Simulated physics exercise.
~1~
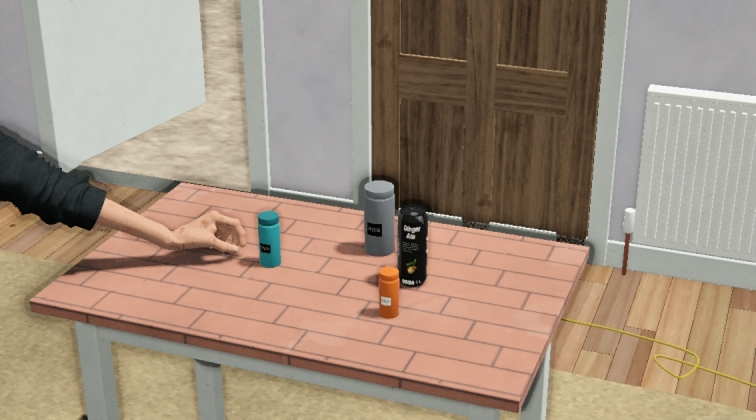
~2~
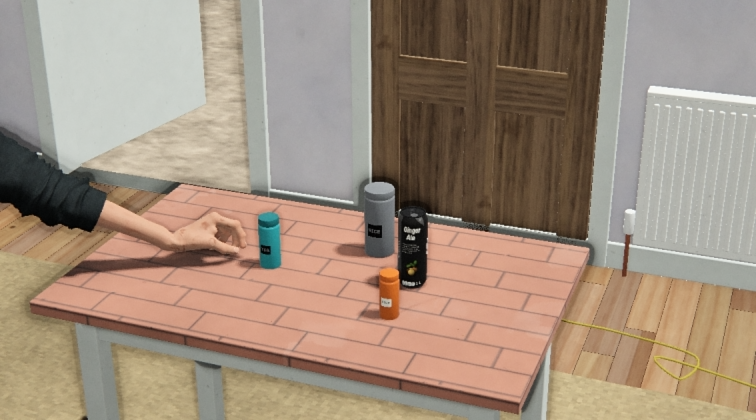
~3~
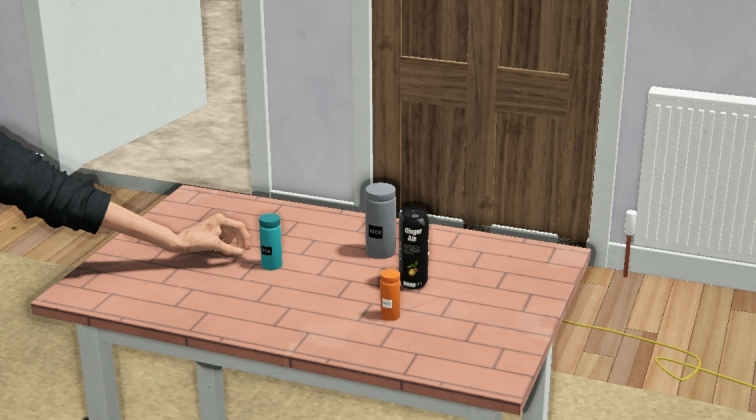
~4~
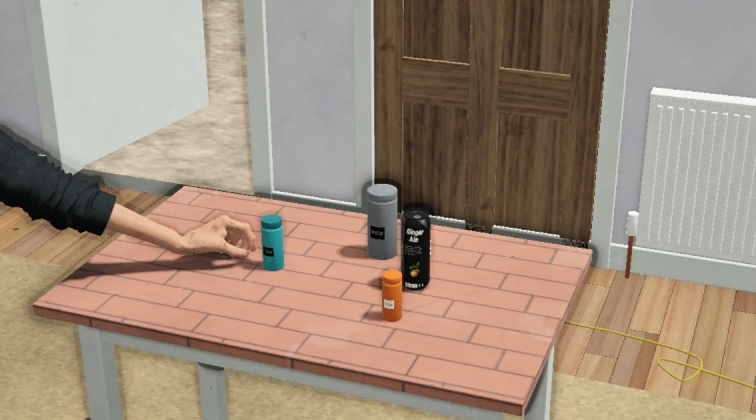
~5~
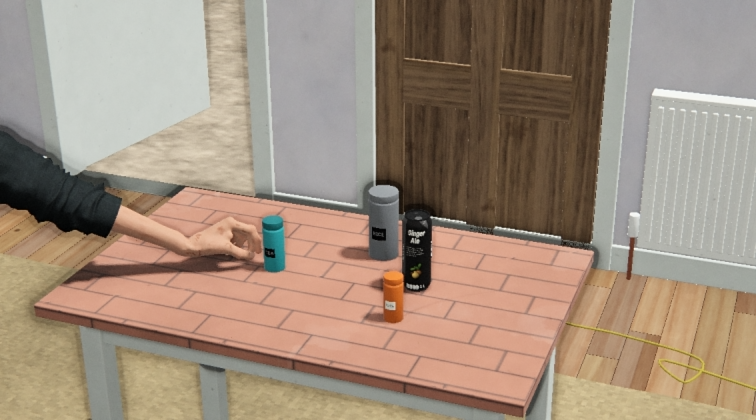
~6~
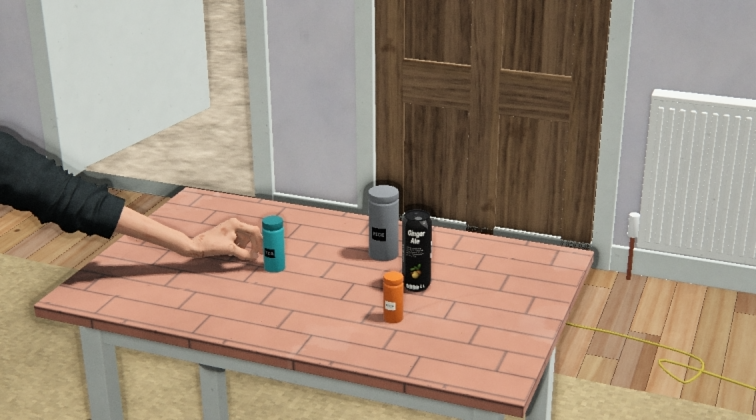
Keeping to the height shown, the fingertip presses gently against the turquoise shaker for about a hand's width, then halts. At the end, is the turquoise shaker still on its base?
Yes.
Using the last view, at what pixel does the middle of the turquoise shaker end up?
The object ends up somewhere near (324, 253).
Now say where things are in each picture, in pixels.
Turquoise shaker (269, 240), in the first frame.
Turquoise shaker (270, 241), in the second frame.
Turquoise shaker (271, 242), in the third frame.
Turquoise shaker (272, 243), in the fourth frame.
Turquoise shaker (274, 244), in the fifth frame.
Turquoise shaker (274, 244), in the sixth frame.
Then, 0.30 s on from there, turquoise shaker shifted a little near (284, 246).
Then, 0.60 s on from there, turquoise shaker shifted about its own width near (298, 248).
Then, 0.80 s on from there, turquoise shaker shifted well along near (307, 250).
Then, 1.10 s on from there, turquoise shaker shifted well along near (322, 252).
In the end, moved from the start, turquoise shaker. At the end, from the last picture's camera, turquoise shaker near (324, 253).
